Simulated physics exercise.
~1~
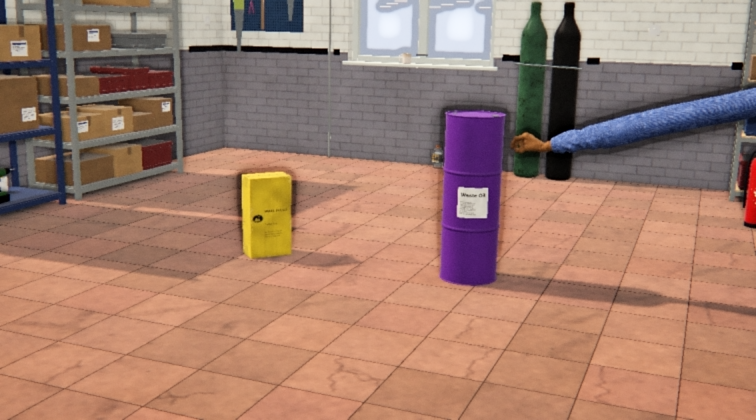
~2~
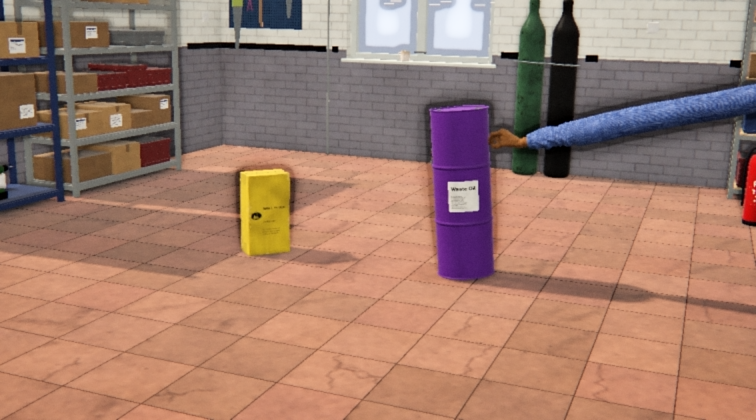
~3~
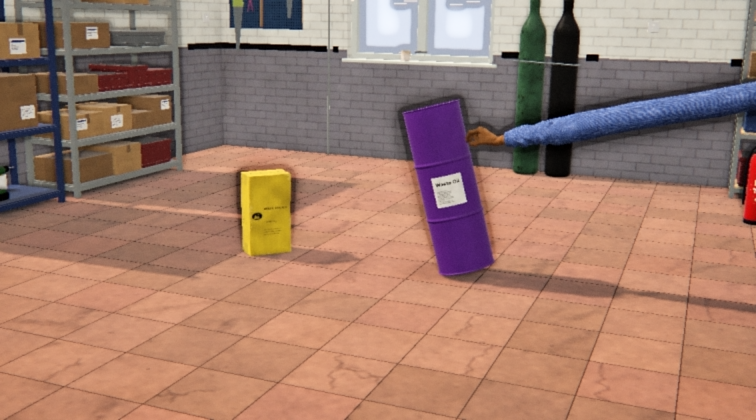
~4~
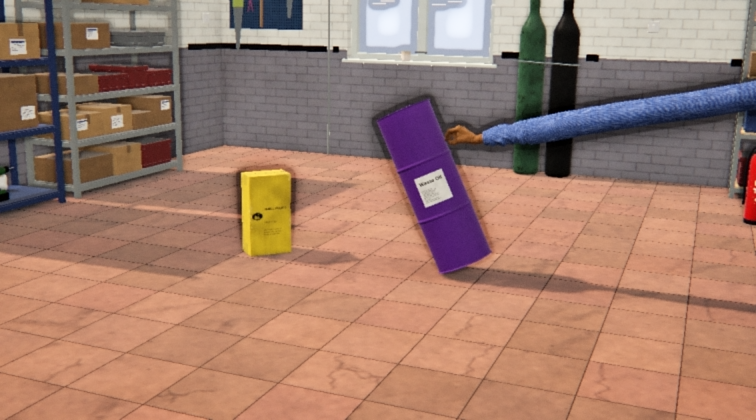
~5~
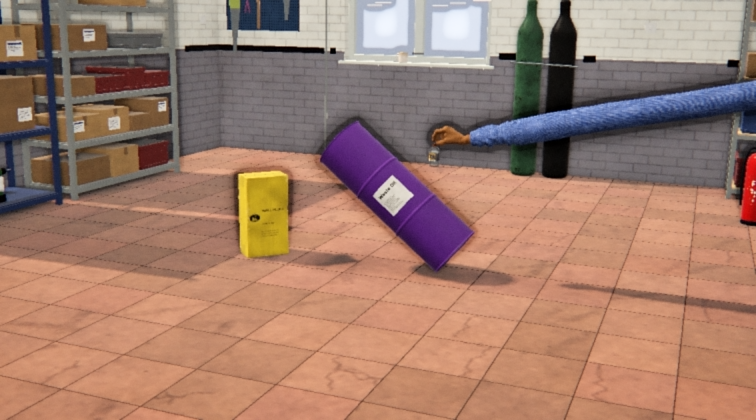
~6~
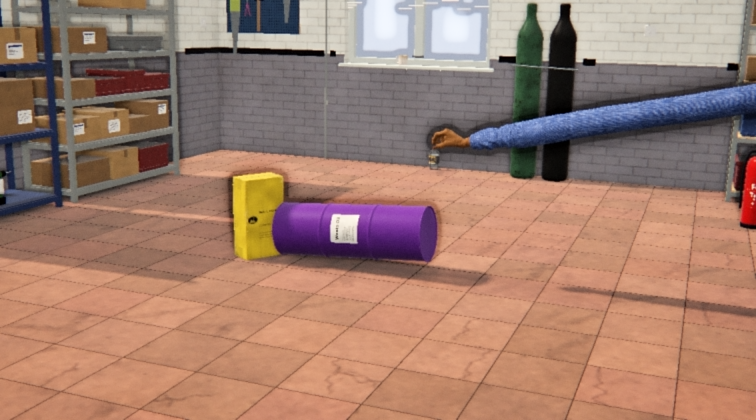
A hand pushes a purple drum left until it topples onto its side against a yellow cabinet.
